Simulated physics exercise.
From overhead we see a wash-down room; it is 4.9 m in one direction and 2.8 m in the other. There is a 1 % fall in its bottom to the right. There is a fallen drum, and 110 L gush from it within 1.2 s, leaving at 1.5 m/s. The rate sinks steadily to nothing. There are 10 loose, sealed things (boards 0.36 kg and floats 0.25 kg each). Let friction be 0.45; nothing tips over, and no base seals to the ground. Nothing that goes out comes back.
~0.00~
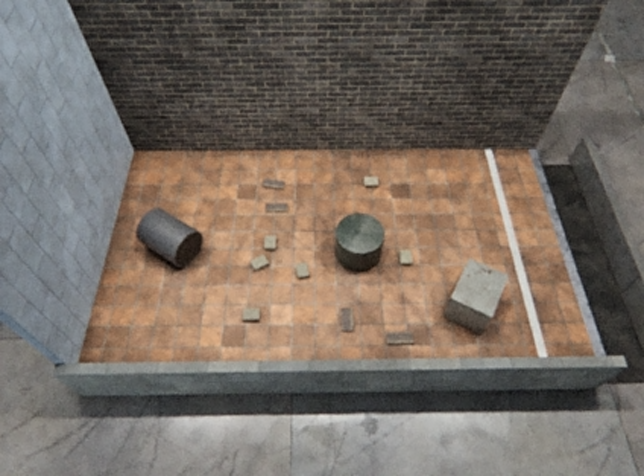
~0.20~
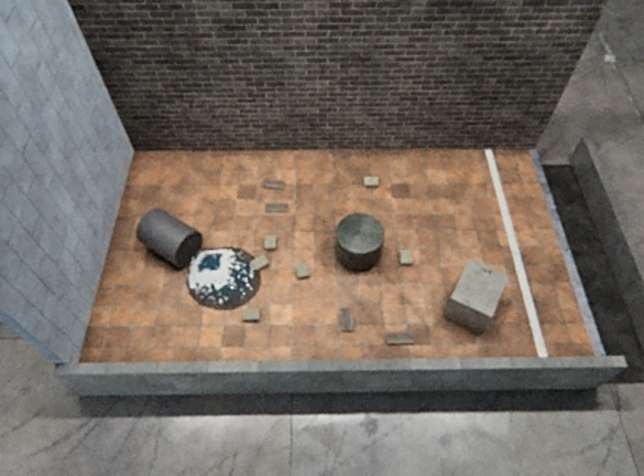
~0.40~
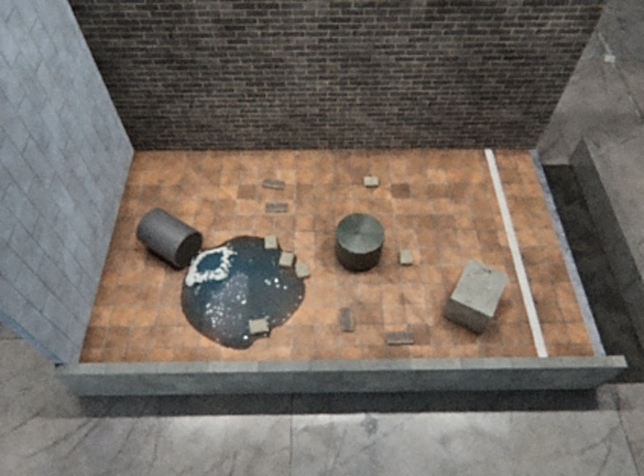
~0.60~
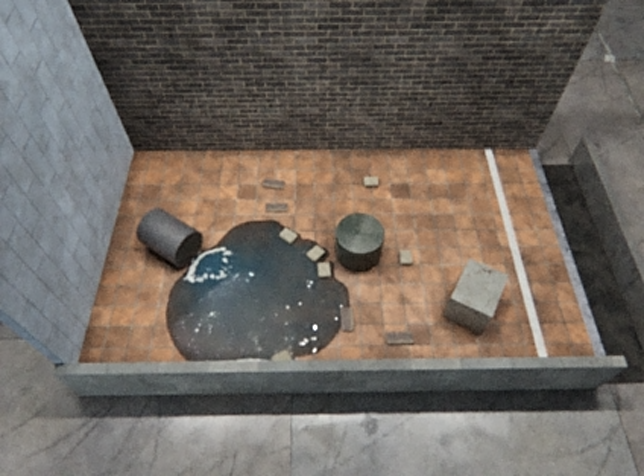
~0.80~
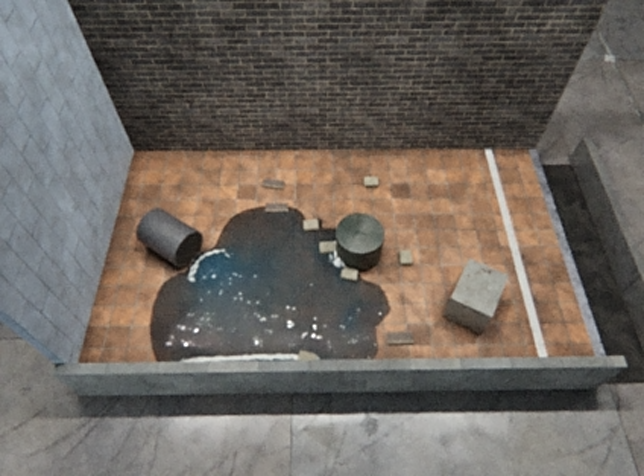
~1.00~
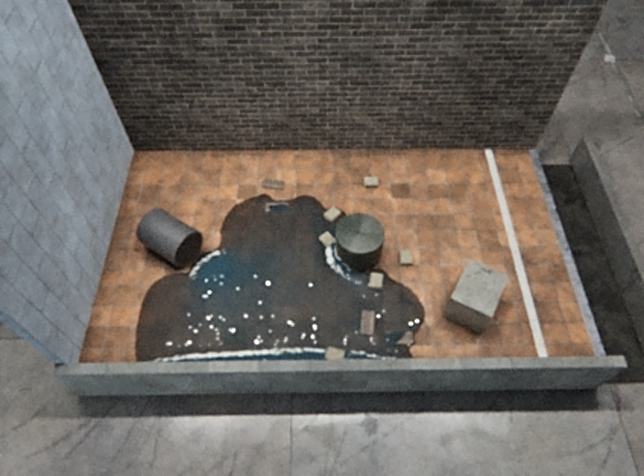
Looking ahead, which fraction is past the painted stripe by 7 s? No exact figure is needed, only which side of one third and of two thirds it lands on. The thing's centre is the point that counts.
That share sits mid-scale.
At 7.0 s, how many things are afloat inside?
At that time the total is 0.
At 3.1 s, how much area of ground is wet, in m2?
Some 6.5 m2 of it.
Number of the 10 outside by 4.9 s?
I count 3 of them.
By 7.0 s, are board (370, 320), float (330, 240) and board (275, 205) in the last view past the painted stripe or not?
Result, in sequence: Reached / reached / not reached.
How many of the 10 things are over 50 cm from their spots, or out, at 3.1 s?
Count then: 7.
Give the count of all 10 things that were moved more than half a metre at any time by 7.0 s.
It works out to 7.
After 1.4 s 0 of 10 are over the mark; 4 afloat.
After 3.1 s 3 of 10 are over the mark; 4 afloat.
After 4.9 s 3 of 10 are over the mark; 1 afloat.
After 7.0 s 6 of 10 are over the mark; 0 afloat.
